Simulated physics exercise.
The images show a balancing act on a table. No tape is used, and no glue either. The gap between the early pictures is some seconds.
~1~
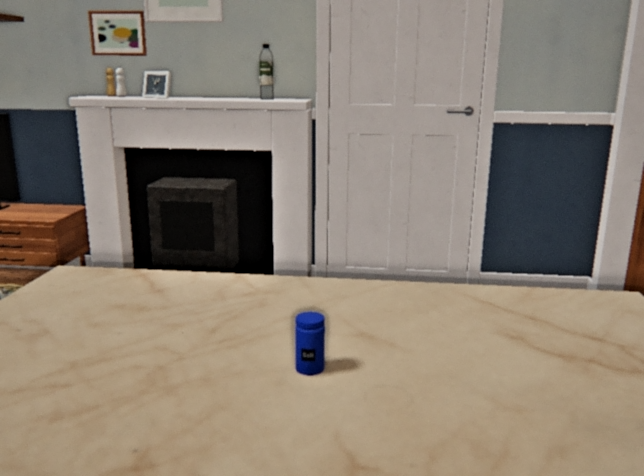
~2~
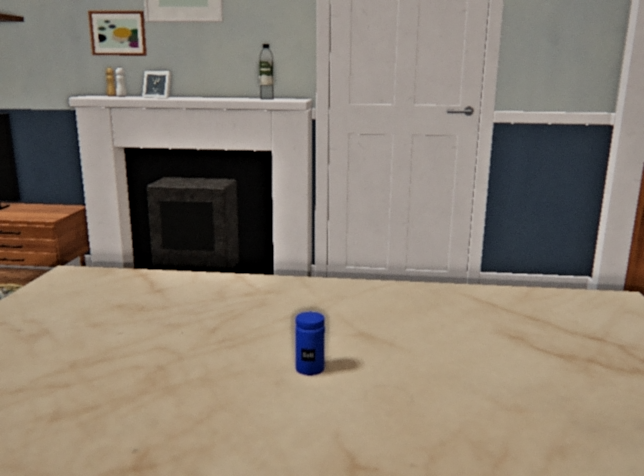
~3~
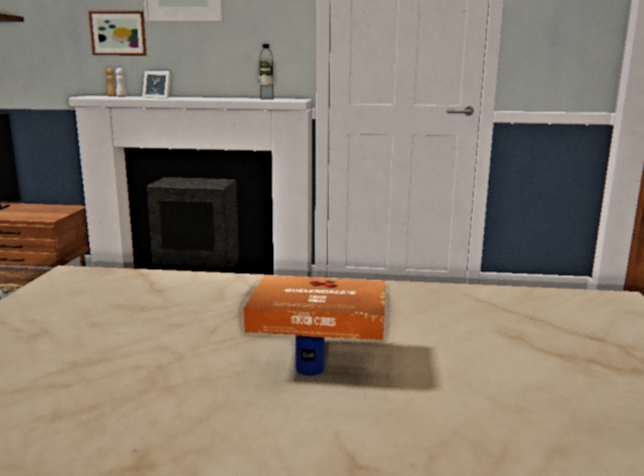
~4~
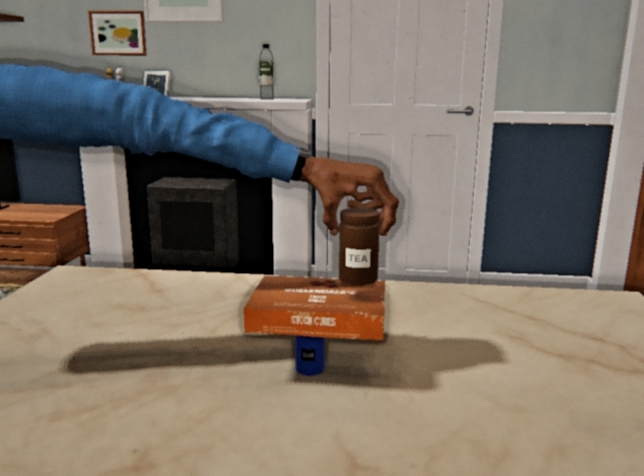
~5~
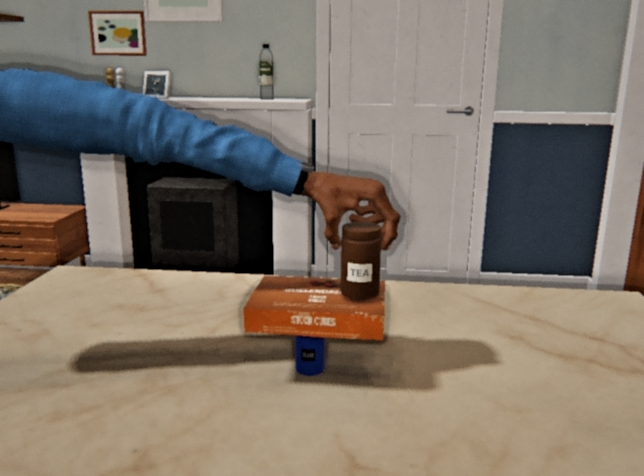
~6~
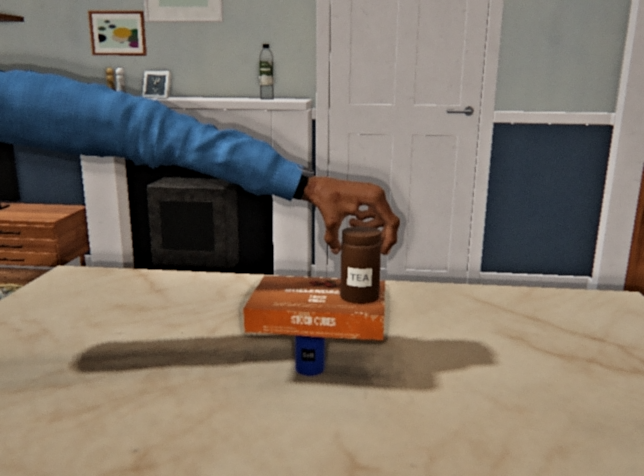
An orange box appeared balanced on top of a small blue shaker on a marble table, then a blue-sleeved arm lowered a brown tea jar onto the box's right side and kept hold of it.
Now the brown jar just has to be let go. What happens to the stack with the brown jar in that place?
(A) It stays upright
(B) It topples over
Option B: It topples over.
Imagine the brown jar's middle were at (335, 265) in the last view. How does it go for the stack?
Result: The stack tips over.
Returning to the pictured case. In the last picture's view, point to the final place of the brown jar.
At about (503, 372).
Then, 0.30 s after the last picture, brown jar now fallen; orange packet tipped 42° from how it was.
Then, 0.50 s after the last picture, orange packet tipped 52° from how it was.
Then, 0.60 s after the last picture, orange packet now fallen; blue shaker slid about its own width.
Then, 0.80 s after the last picture, blue shaker slid well along.
At rest, fallen, orange packet and brown jar; moved from the start, blue shaker. Seen from the same camera at the end, brown jar near (503, 372). The stack loses its balance.
